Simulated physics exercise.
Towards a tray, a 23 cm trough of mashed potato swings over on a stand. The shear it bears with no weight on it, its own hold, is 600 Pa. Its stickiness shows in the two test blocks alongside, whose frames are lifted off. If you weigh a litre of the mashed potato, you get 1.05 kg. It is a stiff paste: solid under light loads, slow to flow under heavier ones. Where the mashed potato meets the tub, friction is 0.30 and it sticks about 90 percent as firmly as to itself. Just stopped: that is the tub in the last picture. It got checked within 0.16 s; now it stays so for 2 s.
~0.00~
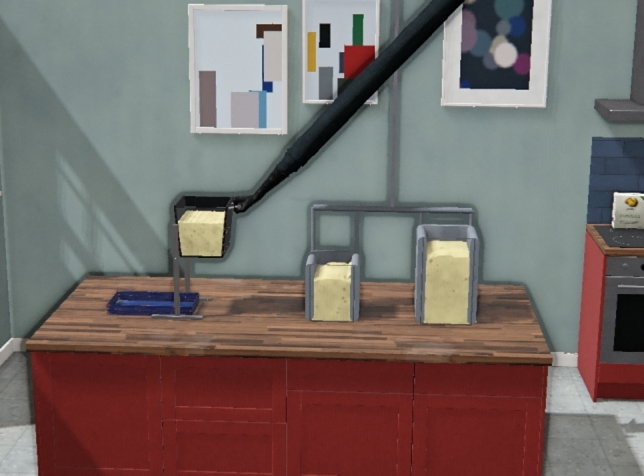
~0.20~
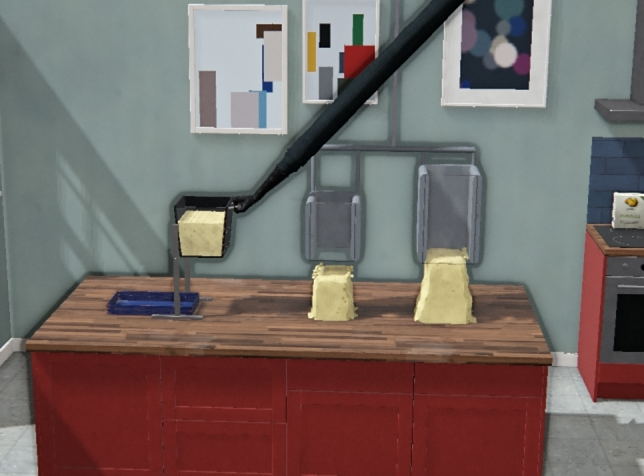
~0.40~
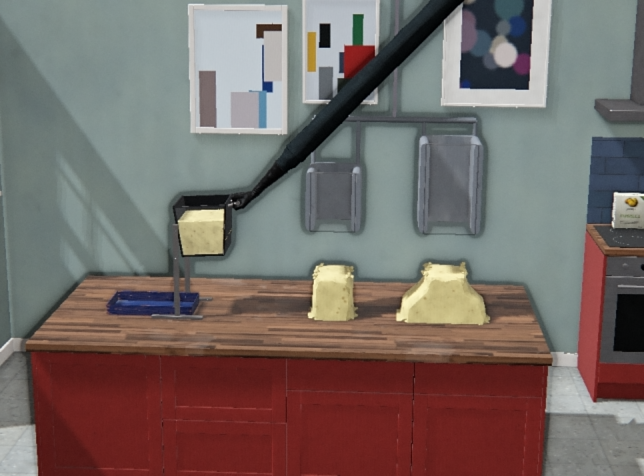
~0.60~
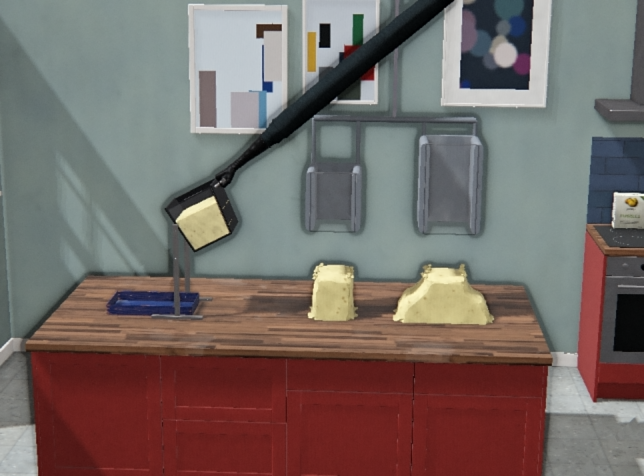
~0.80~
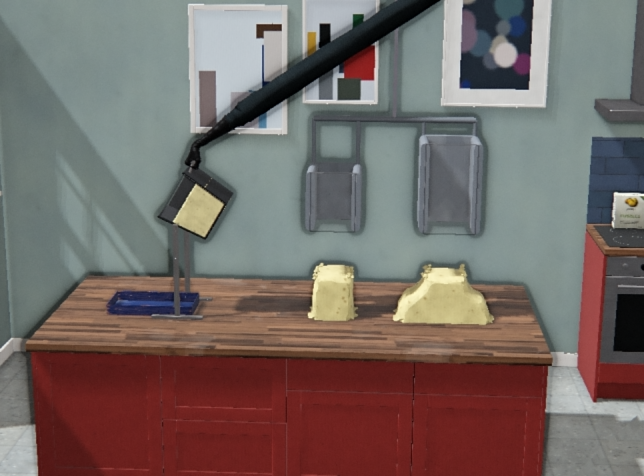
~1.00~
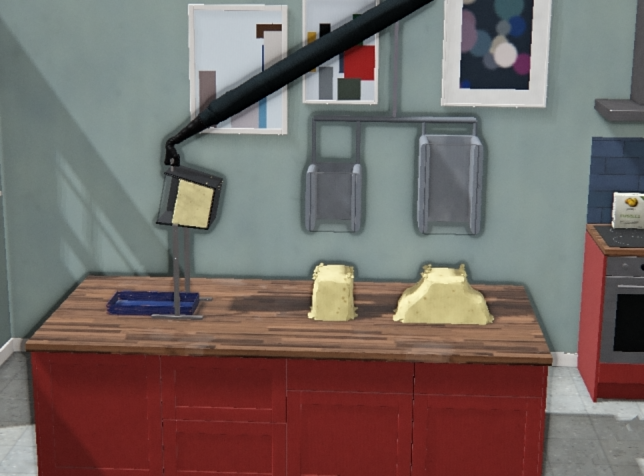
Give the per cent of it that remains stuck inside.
Some 100 per cent remains inside.
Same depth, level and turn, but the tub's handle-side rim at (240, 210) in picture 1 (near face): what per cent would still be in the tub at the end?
The tub would end up holding some 100 % of it.
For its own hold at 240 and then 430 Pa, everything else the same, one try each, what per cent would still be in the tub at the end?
You'd see 80 percent the first time and 100 percent the second.
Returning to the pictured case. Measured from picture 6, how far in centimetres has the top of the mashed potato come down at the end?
0 cm.
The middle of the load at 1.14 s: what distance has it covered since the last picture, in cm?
Shift: Roughly 0 cm.
By 1.14 s, the tub is at 79 degrees and holds 100 %.
By 1.31 s, the tub is at 79 degrees and holds 100 %.
By 1.48 s, the tub is at 79 degrees and holds 100 %.
By 1.65 s, the tub is at 79 degrees and holds 100 %.
By 3.00 s, at the end, the tub is at 79 degrees and holds 100 %.
